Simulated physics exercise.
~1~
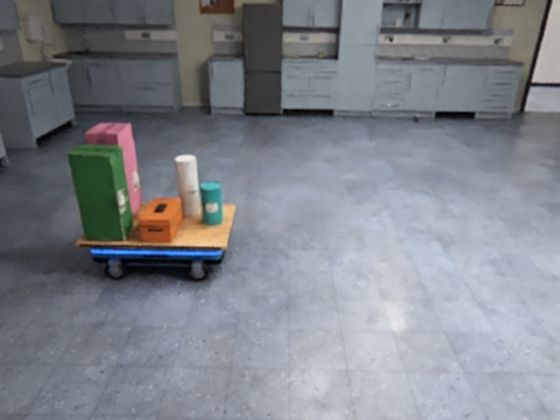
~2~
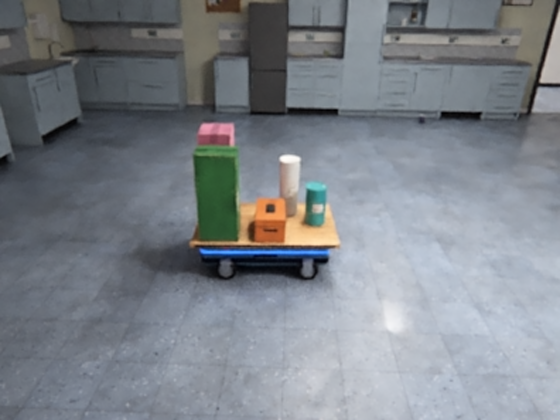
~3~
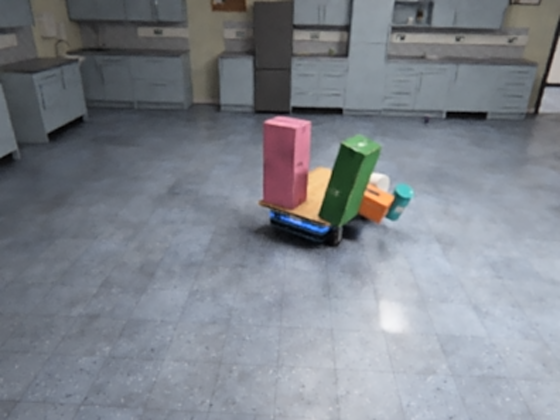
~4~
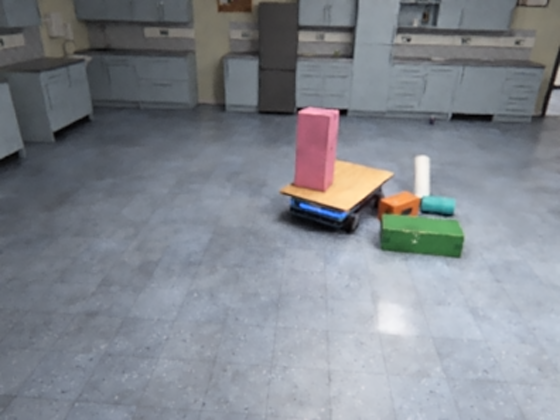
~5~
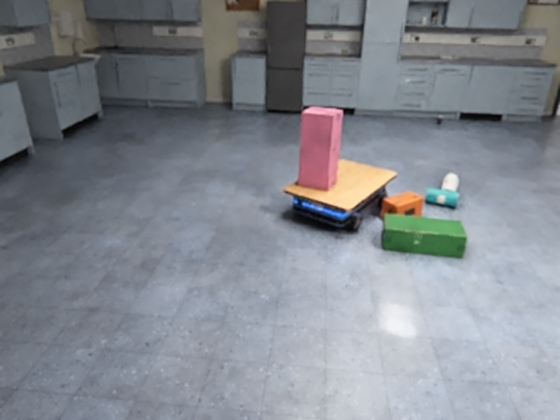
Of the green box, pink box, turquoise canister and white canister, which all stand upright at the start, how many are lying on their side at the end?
Three of them are lying on their side at the end, namely the green box, the turquoise canister and the white canister.
